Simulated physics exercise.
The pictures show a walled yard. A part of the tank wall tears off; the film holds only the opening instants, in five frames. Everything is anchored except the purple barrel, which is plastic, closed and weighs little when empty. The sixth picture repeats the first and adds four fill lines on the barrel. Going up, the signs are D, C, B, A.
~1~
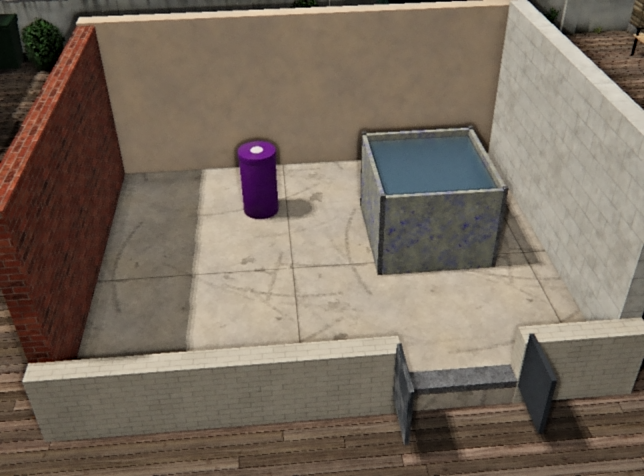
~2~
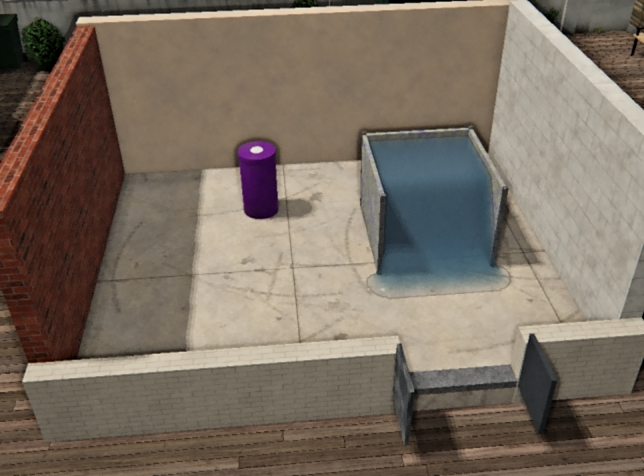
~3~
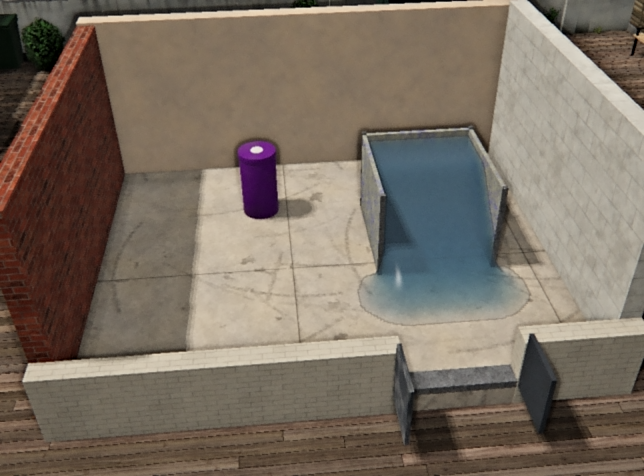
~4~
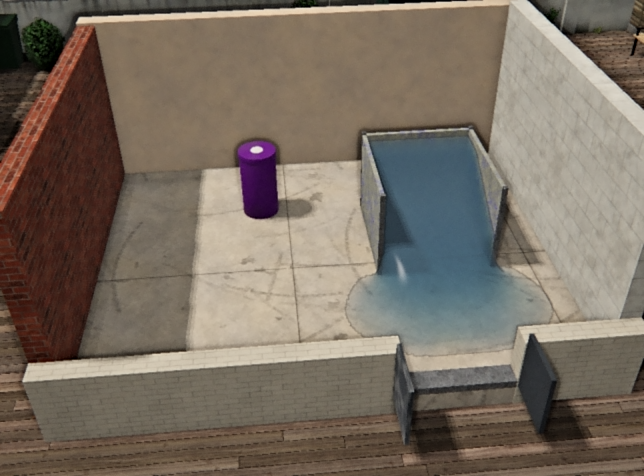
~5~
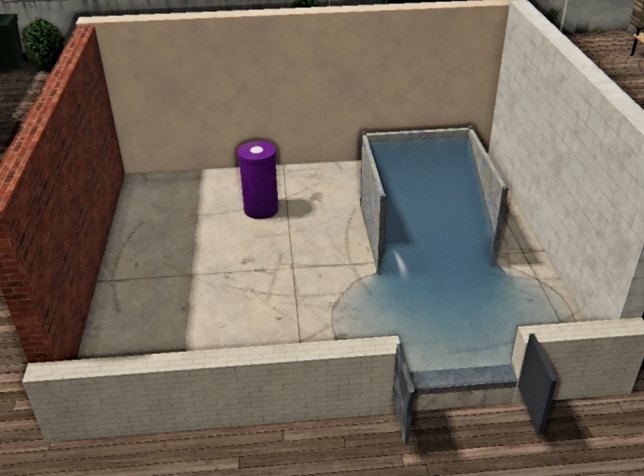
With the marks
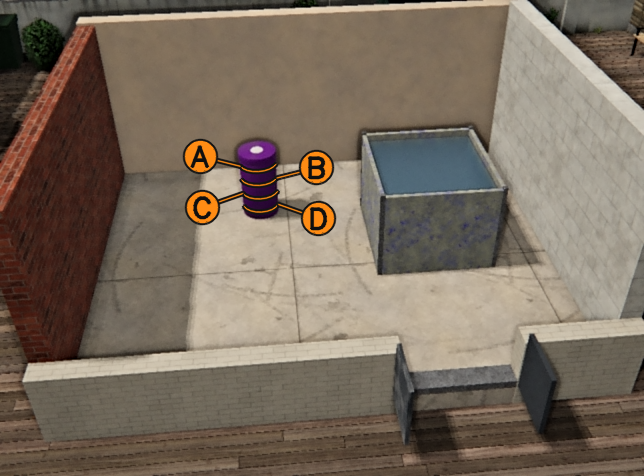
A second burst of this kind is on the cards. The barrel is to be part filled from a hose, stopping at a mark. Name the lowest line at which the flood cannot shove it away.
D.
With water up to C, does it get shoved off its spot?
No, not at all.
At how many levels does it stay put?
All four.
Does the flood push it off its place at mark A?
No, not at all.
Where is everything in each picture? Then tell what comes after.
Lid of the purple barrel at (257, 150); tank full, its middle at (430, 166); open gate at (458, 335).
Water covers 3 % of the ground and is seen nearest the barrel at (374, 280).
Water covers 7 % of the ground and is seen nearest the barrel at (378, 272).
Water covers 12 % of the ground and is seen nearest the barrel at (364, 284).
Lid of the purple barrel at (257, 150); water covers 17 % of the ground and is seen nearest the barrel at (364, 284).
On the marked copy, A at (258, 171); B at (259, 185); C at (260, 198); D at (261, 212); from the bottom up D, C, B, A.
For mark A, it does not move.
For mark B, it does not move.
For mark C, it does not move.
For mark D, it does not move.
